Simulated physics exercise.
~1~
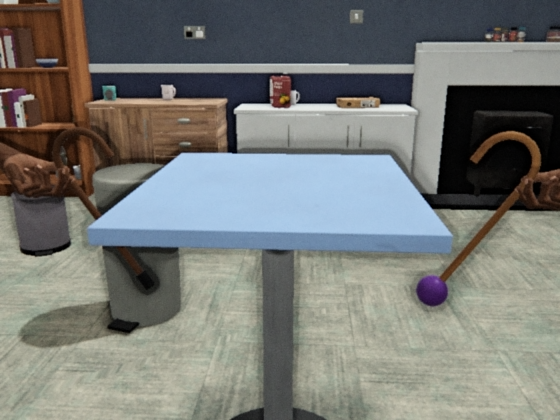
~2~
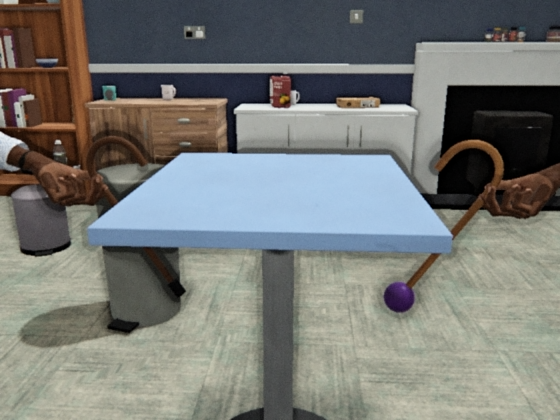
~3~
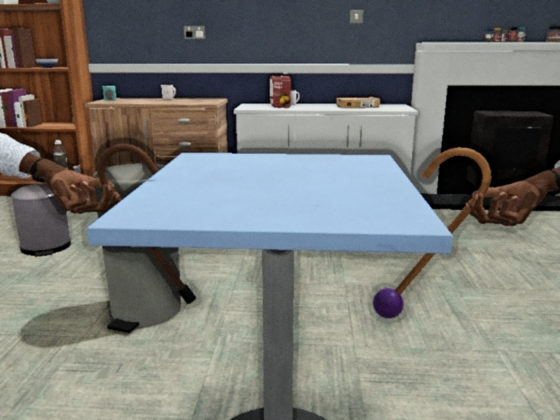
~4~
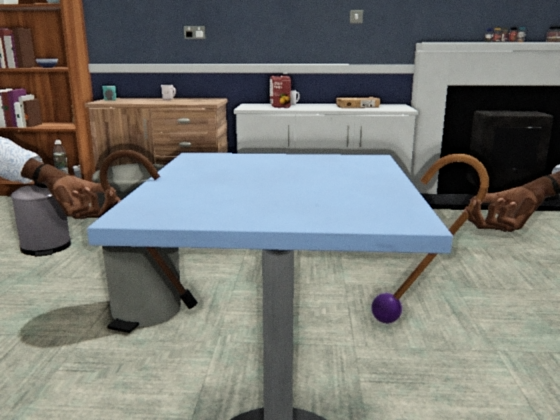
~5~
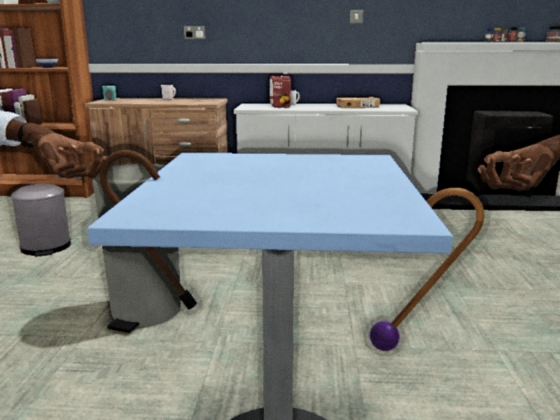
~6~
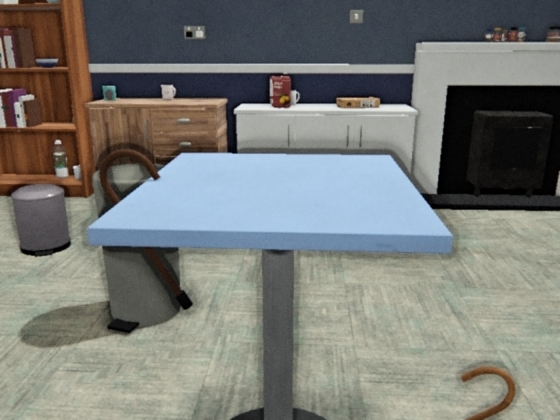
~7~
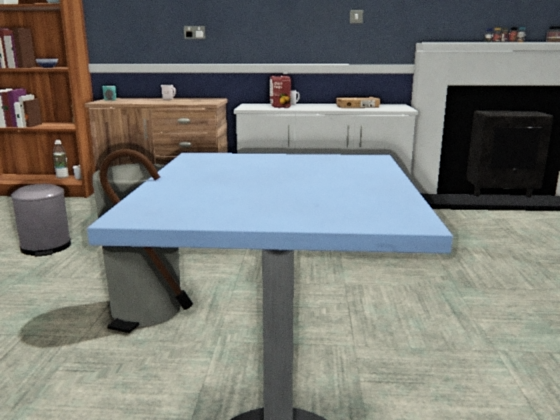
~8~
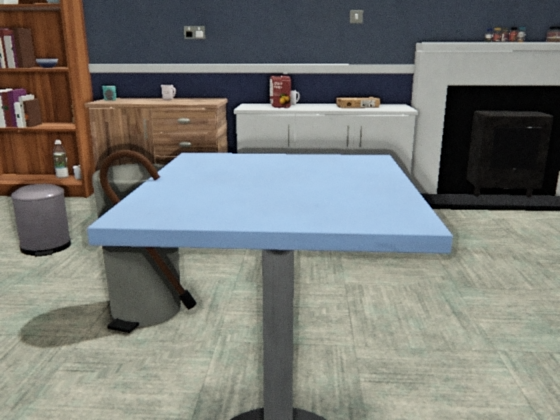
Two hands hooking a brown cane and a purple-ended ladle on a blue table's edges, the cane staying, the ladle falling.
